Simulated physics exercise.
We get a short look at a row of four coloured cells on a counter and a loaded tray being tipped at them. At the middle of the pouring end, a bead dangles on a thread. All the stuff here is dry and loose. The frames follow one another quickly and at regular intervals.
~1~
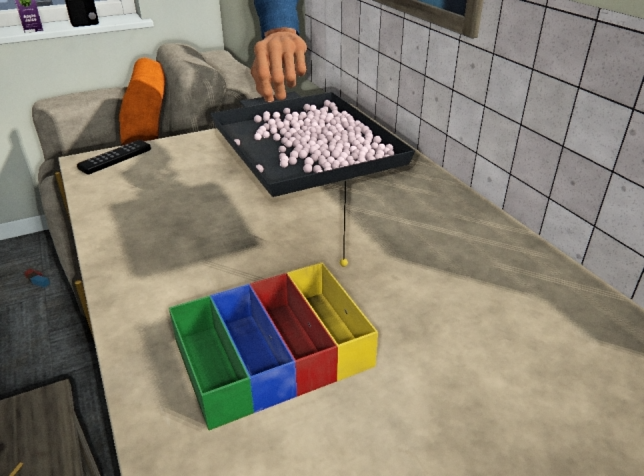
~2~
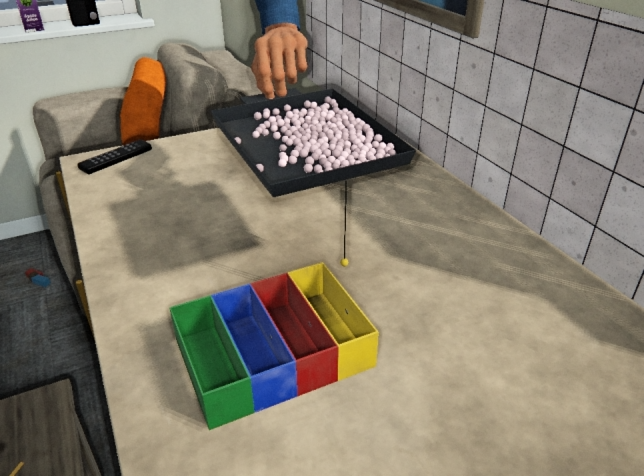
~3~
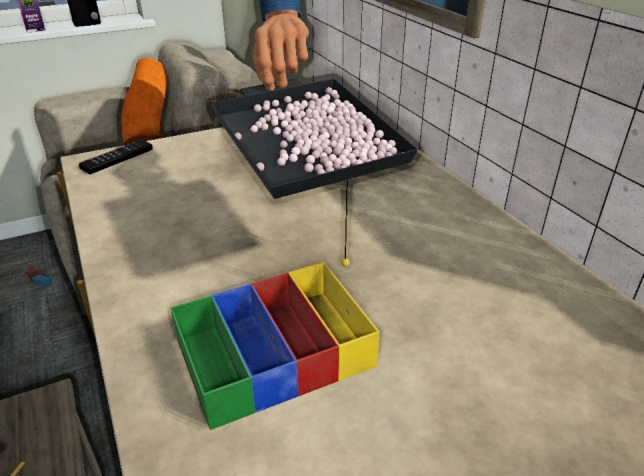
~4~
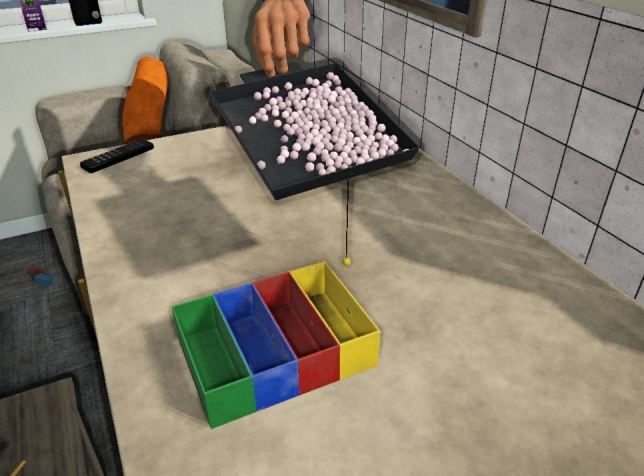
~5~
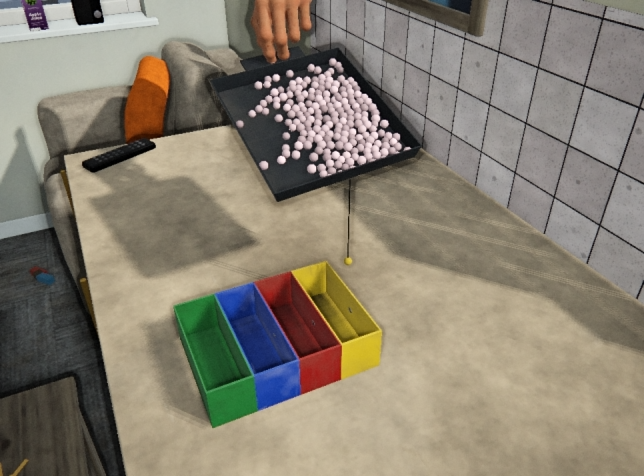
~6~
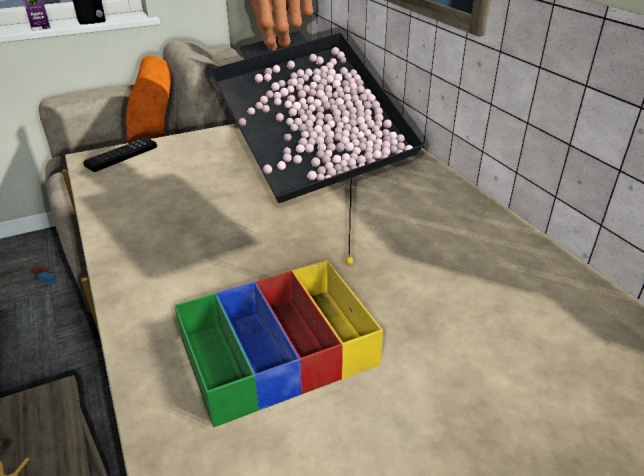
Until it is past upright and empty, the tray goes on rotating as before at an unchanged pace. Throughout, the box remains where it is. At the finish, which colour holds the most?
Red holds the most.
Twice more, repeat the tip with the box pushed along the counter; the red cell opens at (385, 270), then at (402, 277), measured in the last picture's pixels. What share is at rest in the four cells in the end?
Some 50 percent, followed by some 30 percent.
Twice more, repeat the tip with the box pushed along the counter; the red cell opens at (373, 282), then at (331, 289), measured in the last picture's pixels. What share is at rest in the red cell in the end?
First position: Some 0 %; second position: Some 20 %.
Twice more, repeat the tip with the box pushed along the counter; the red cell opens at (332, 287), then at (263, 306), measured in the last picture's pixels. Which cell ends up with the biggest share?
First try: The cell in blue; second try: The yellow one.
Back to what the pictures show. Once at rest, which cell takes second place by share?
The yellow one.
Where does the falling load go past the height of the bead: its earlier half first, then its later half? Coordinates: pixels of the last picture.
Near (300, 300) to start, and near (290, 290) afterwards.
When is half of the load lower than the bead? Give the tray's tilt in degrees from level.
Somewhere around 90 degrees.
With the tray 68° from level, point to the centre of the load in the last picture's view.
Centre estimate: (313, 184).
Shortly afterwards, tray tipped steeply; the bulk on the tray; only a few in the red cell; only a few in the blue cell; only a few in the yellow cell; near a quarter falling or outside the box.
Next, tray tipped past a quarter turn; only a few on the tray; near half in the red cell; near a quarter in the yellow cell; a little in the blue cell; near a quarter falling or outside the box.
Some moments later, tray tipped past a quarter turn; near two thirds in the red cell; near a quarter in the yellow cell; a little in the blue cell; a little falling or outside the box.
In the end, tray tipped past a quarter turn; near two thirds in the red cell; near a quarter in the yellow cell; a little in the blue cell; none at all in the green cell; a little outside the box.
